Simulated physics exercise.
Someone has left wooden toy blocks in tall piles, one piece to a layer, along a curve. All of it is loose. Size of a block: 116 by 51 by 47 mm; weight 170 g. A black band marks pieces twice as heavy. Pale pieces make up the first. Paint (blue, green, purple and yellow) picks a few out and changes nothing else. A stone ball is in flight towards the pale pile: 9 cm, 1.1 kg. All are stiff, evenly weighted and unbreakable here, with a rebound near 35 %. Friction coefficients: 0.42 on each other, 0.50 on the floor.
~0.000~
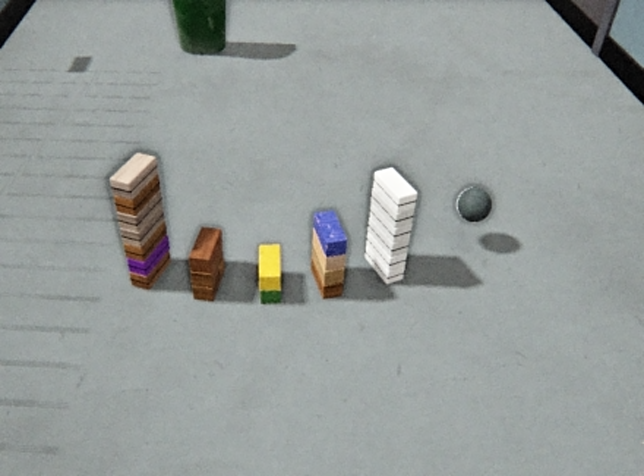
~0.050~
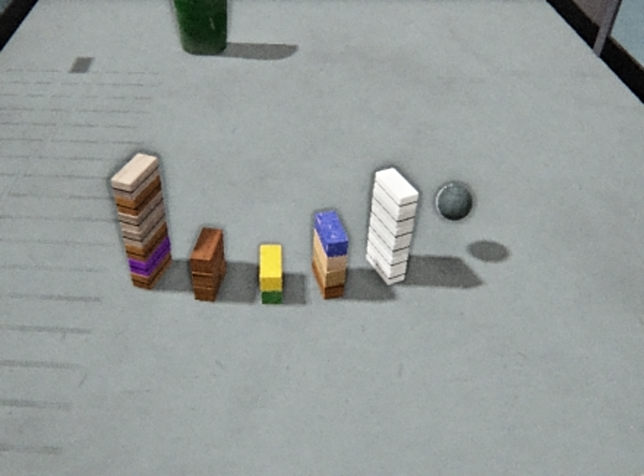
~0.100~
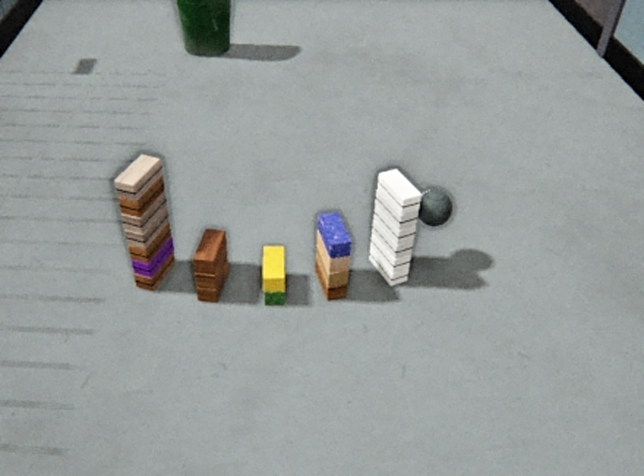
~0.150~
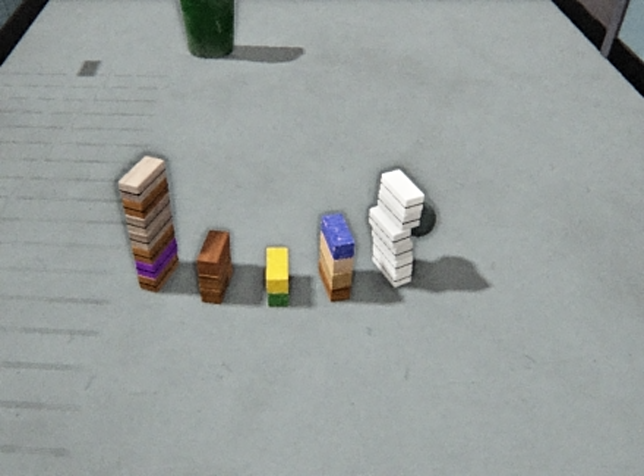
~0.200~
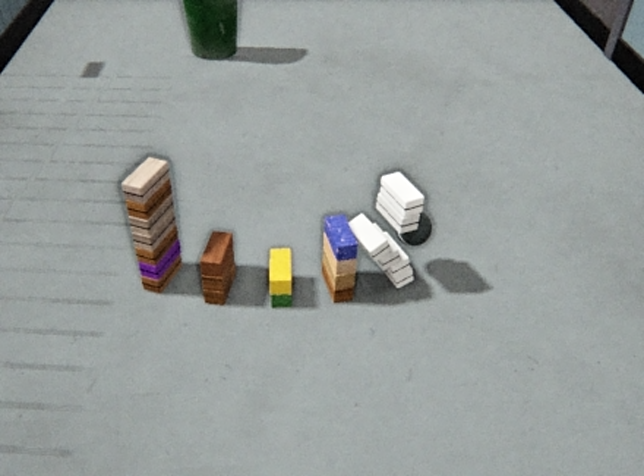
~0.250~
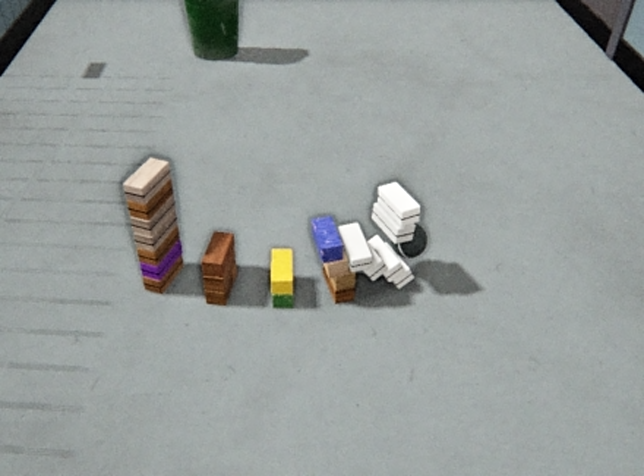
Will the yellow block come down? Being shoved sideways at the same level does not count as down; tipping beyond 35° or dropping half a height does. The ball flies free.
The yellow block drops.
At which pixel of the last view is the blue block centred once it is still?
Around (233, 297).
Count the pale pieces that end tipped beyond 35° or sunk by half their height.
The count is 6.
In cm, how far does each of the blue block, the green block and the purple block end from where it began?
Moved: Blue 30, green 0, purple 0.
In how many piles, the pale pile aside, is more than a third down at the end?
3 of them.
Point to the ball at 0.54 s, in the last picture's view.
Near (443, 245).
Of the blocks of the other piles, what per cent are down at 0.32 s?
0 per cent by then.
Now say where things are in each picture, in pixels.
In the first picture (places mark the middle of the side facing us; the camera pans a little), ball (474, 205) 20 cm from contact, 1.8 m/s; yellow block (270, 260); green block (271, 297); blue block (330, 226); the rest undisturbed.
Ball (454, 203) 12 cm from contact, 1.6 m/s; yellow block (271, 260), in the second picture.
Ball (434, 208) 46 mm from contact, 1.5 m/s; yellow block (274, 262), in the third picture.
Ball after contact, 0.5 m/s; yellow block (277, 263); the rest undisturbed, in the fourth picture.
Ball after contact, 0.8 m/s; yellow block (281, 264); the rest undisturbed, in the fifth picture.
Ball after contact, 0.5 m/s; yellow block (282, 264); blue block (326, 232) leaning 4°; green block (283, 302); steepest lean 7°, the block at (339, 270); 2 disturbed, none down, in the sixth picture.
After 0.32 s, 6 of the pale pile down; none of the 16 other blocks down, 4 disturbed; yellow block unmoved; blue block leaning 23°, 15 mm lower.
After 0.54 s, 6 of the pale pile down; 5 of the 16 other blocks down; yellow block leaning 56°, 32 mm lower; blue block leaning 7°, 9 cm lower.
At rest (1.4 s), 6 of the pale pile down; 7 of the 16 other blocks down; yellow block on its side; blue block on its side; purple block unmoved. As the last picture would show them, middles, yellow block near (249, 284), blue block near (233, 297).
